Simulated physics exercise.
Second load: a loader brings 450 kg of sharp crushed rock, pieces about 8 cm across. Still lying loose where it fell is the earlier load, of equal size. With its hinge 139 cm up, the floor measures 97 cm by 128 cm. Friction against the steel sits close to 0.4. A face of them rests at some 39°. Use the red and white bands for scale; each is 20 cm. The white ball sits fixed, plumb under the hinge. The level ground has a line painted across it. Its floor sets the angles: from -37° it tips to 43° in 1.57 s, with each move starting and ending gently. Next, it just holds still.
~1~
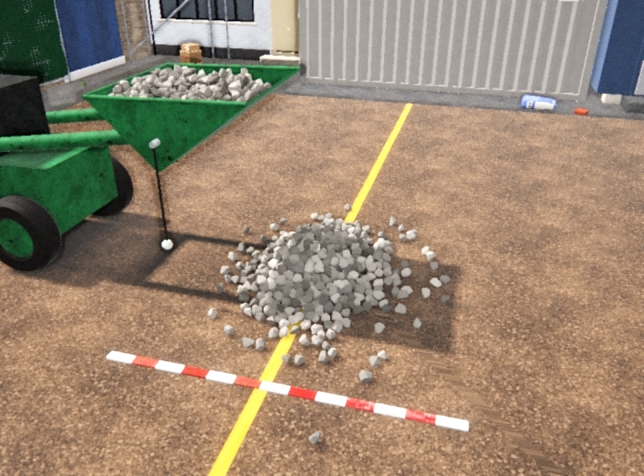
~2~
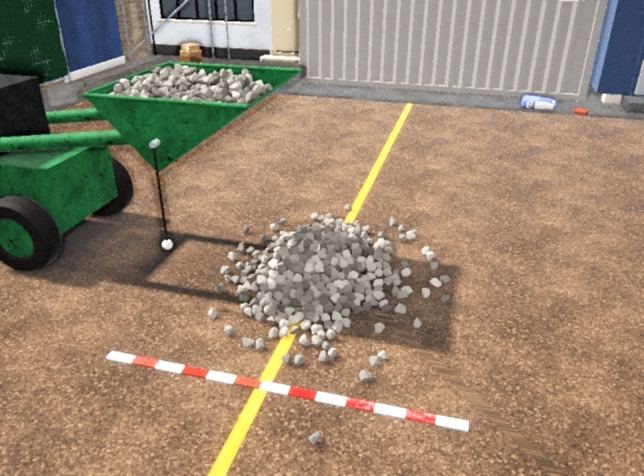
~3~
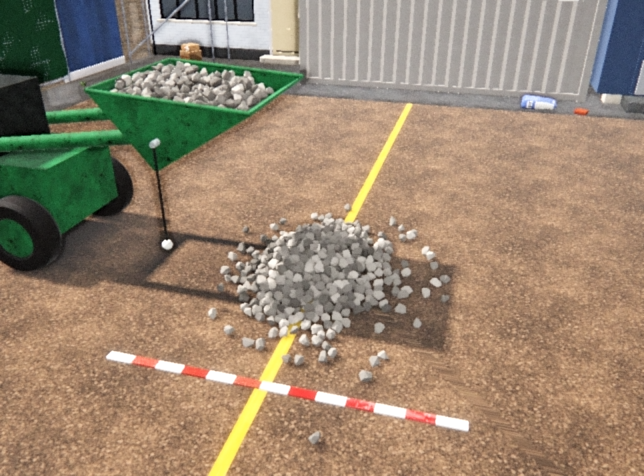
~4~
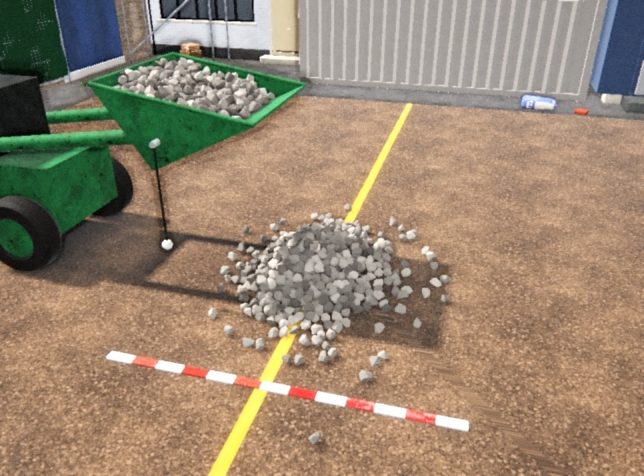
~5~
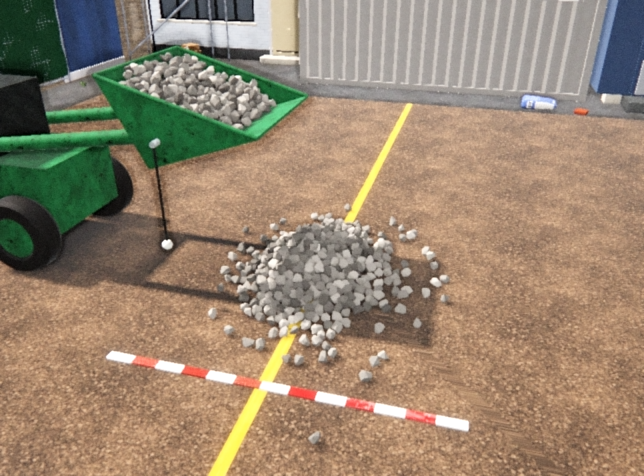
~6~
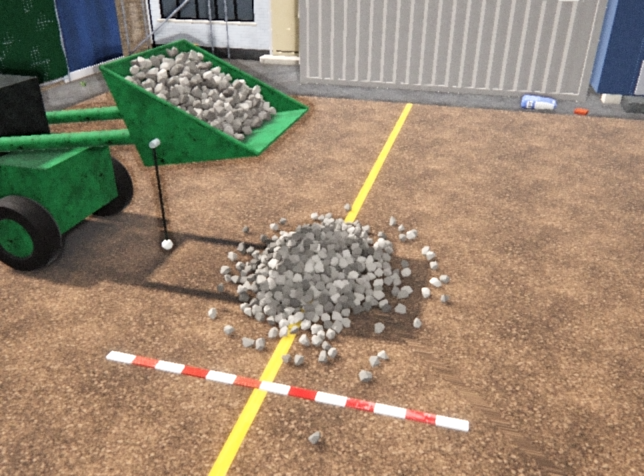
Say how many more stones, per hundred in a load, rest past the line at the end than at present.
I would say 26 more per hundred in a load.
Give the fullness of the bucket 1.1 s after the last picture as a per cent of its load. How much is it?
Still inside: Some 40 %.
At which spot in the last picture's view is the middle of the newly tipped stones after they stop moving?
Their middle rests near (291, 256).
Then, 0.6 s after the last picture the floor is at 31°; in per cent of one load, 98 in the bucket, 59 short of the line, 43 past the line; the foremost stones are at (433, 280).
Then, 1.1 s after the last picture the floor is at 43°; in per cent of one load, 41 in the bucket, 114 short of the line, 44 past the line; the foremost stones are at (433, 280).
Then, 1.4 s after the last picture the floor is at 43°; in per cent of one load, 4 in the bucket, 133 short of the line, 63 past the line; the foremost stones are at (433, 280).
Then, 4.2 s after the last picture the floor is at 43°; in per cent of one load, 0 in the bucket, 130 short of the line, 70 past the line; the foremost stones are at (441, 293). Net gain past the line, 26.
